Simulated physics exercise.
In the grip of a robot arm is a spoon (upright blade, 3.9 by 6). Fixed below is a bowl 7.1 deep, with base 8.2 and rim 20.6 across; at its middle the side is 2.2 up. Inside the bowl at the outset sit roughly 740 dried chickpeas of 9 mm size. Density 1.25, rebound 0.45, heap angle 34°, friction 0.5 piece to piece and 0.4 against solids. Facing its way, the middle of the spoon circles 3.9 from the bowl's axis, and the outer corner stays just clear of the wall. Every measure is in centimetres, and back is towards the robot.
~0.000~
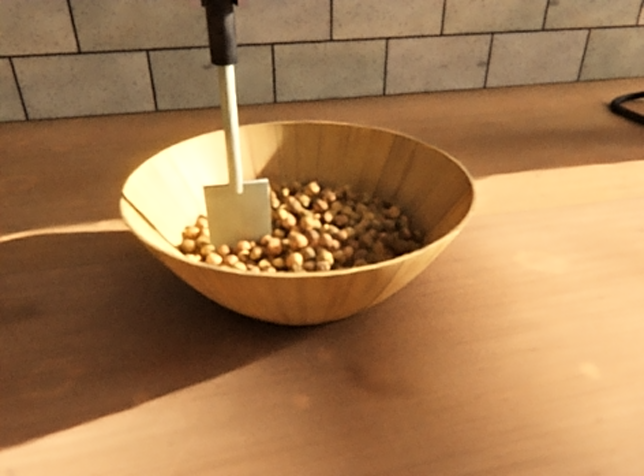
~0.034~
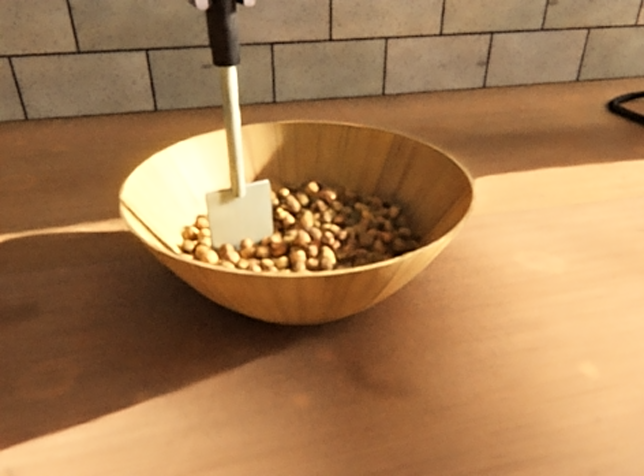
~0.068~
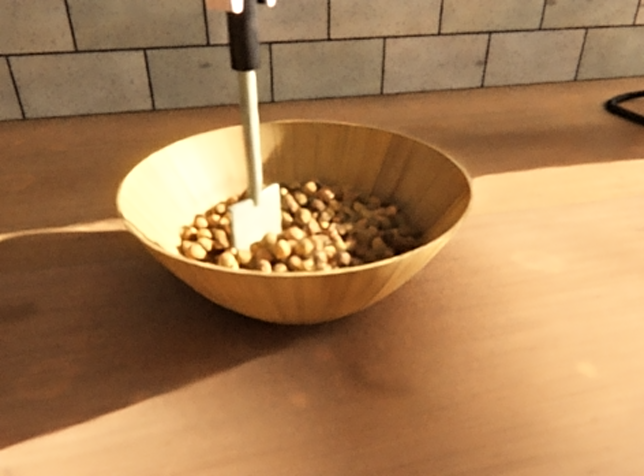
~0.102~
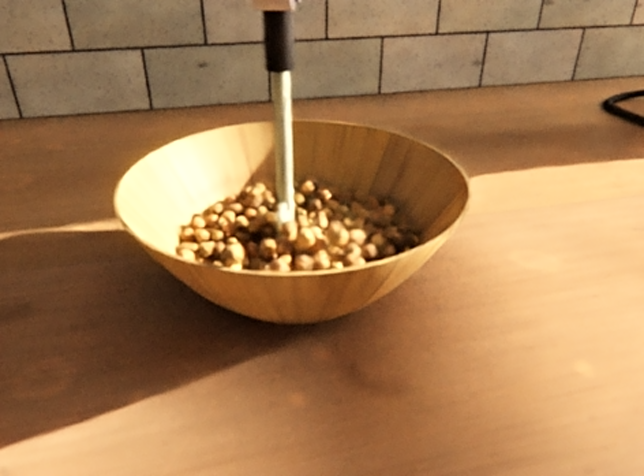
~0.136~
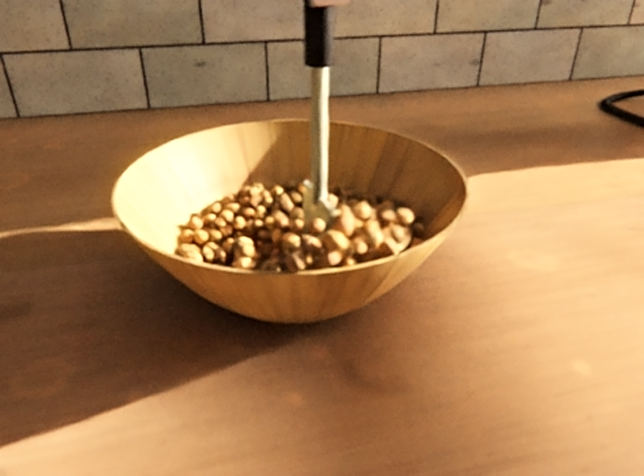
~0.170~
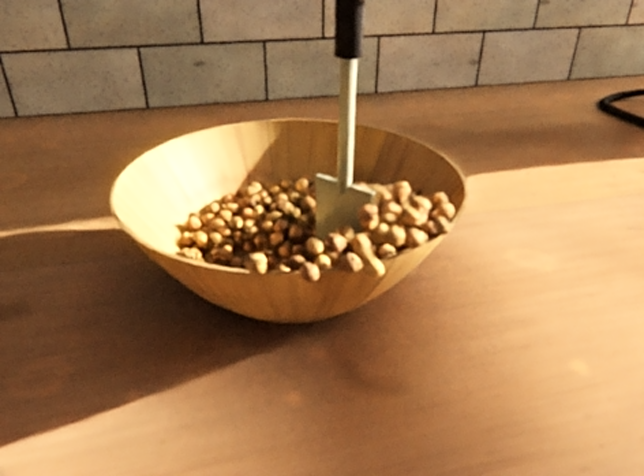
On a wooden counter before a tiled wall, a pale flat-bladed tool with a dark handle stands upright among chickpeas at the left of a wooden bowl. The blade turns edge-on as it sweeps rightward through them, then shows its face again at the right, where the chickpeas bunch near the rim.
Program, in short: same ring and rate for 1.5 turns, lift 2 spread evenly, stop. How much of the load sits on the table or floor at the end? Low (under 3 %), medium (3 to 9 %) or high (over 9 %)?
Medium - 3 to 9 %.
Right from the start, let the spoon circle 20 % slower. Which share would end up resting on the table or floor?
Then about 0 per cent.
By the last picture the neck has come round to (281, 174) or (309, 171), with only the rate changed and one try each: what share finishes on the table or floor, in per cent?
Near 0 per cent for the first, near 0 per cent for the second.
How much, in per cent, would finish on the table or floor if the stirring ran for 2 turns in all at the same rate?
That would give some 5 percent.
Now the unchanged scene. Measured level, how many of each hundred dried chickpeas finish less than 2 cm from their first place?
Around 15 in a hundred, roughly.
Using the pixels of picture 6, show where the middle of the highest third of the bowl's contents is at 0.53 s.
In the last picture it sits around (272, 225).
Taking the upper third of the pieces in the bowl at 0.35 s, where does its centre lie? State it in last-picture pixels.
Roughly pixel (277, 167).
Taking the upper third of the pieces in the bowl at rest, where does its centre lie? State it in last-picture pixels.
Centre, approx.: (291, 220).
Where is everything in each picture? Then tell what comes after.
Spoon neck at (233, 160), 0° round; upper third of the load around (313, 232), from x 190 to 415, top at y 185; 742 in the bowl, in the first picture.
Spoon neck at (236, 163), 13° round; upper third of the load around (308, 235), from x 185 to 415, top at y 185, in the second picture.
Spoon neck at (253, 171), 41° round; upper third of the load around (310, 243), from x 185 to 415, top at y 180, in the third picture.
Spoon neck at (284, 174), 71° round; upper third of the load around (323, 244), from x 185 to 415, top at y 180, in the fourth picture.
Spoon neck at (319, 170), 100° round; upper third of the load around (346, 238), from x 185 to 420, top at y 180, in the fifth picture.
Spoon neck at (345, 158), 130° round; upper third of the load around (373, 223), from x 185 to 445, top at y 180; 738 in the bowl, 4 in flight or on the tool, in the sixth picture.
After 0.35 s, 287° round, highest piece 9 above the table; 715 in the bowl, 13 on the table or floor, 14 in flight or on the tool.
After 0.53 s, 84° round, highest piece 8 above the table; 699 in the bowl, 38 on the table or floor, 5 in flight or on the tool.
After 0.82 s, 180° round, highest piece 6 above the table; 699 in the bowl, 43 on the table or floor.
After 1.52 s, 180° round, highest piece 6 above the table; 699 in the bowl, 43 on the table or floor.
At rest, 699 in the bowl, 43 on the table or floor. That is 6 % on the table or floor.
